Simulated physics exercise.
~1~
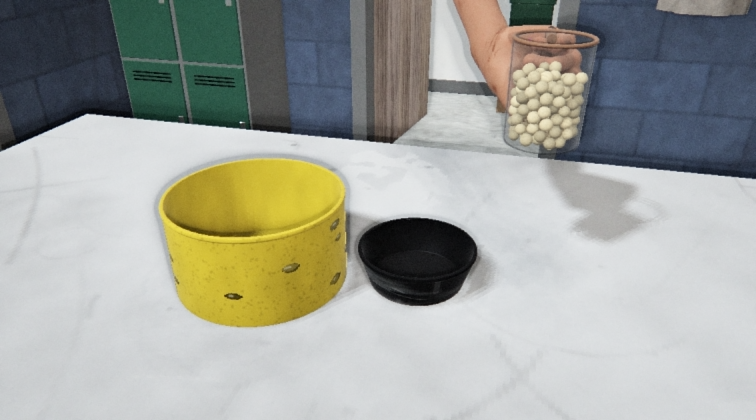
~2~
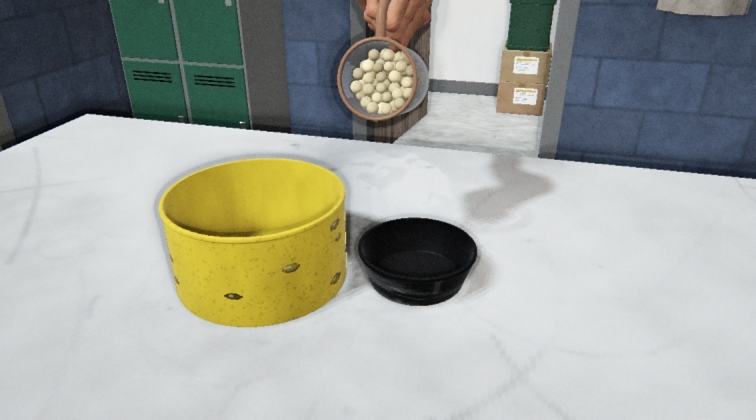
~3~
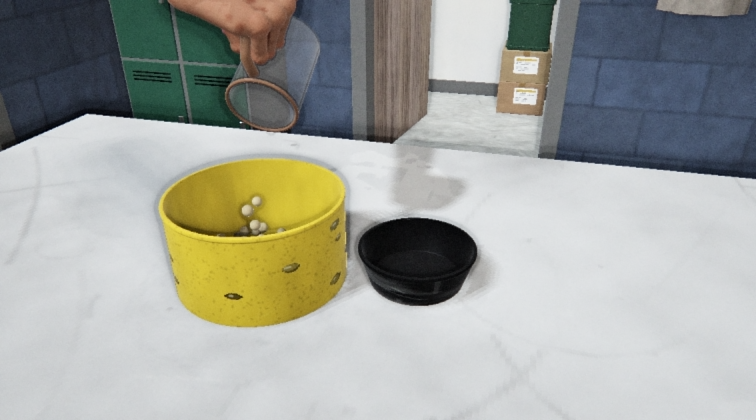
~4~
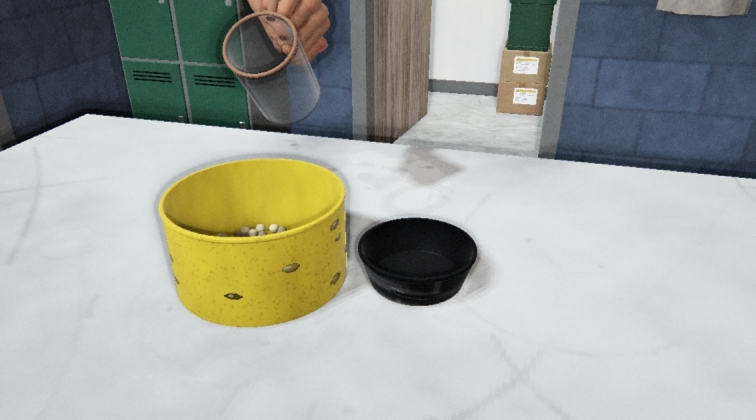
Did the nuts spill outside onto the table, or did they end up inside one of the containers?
They ended up inside the yellow pot. The cup was left empty, and none were left in the black dish or on the table.
A hand carried a clear cup full of small, round, pale nuts leftward over a white table, tipping it until they tumbled into the yellow pot, then turned the empty cup partway back up, leaving the black dish beside the pot empty.
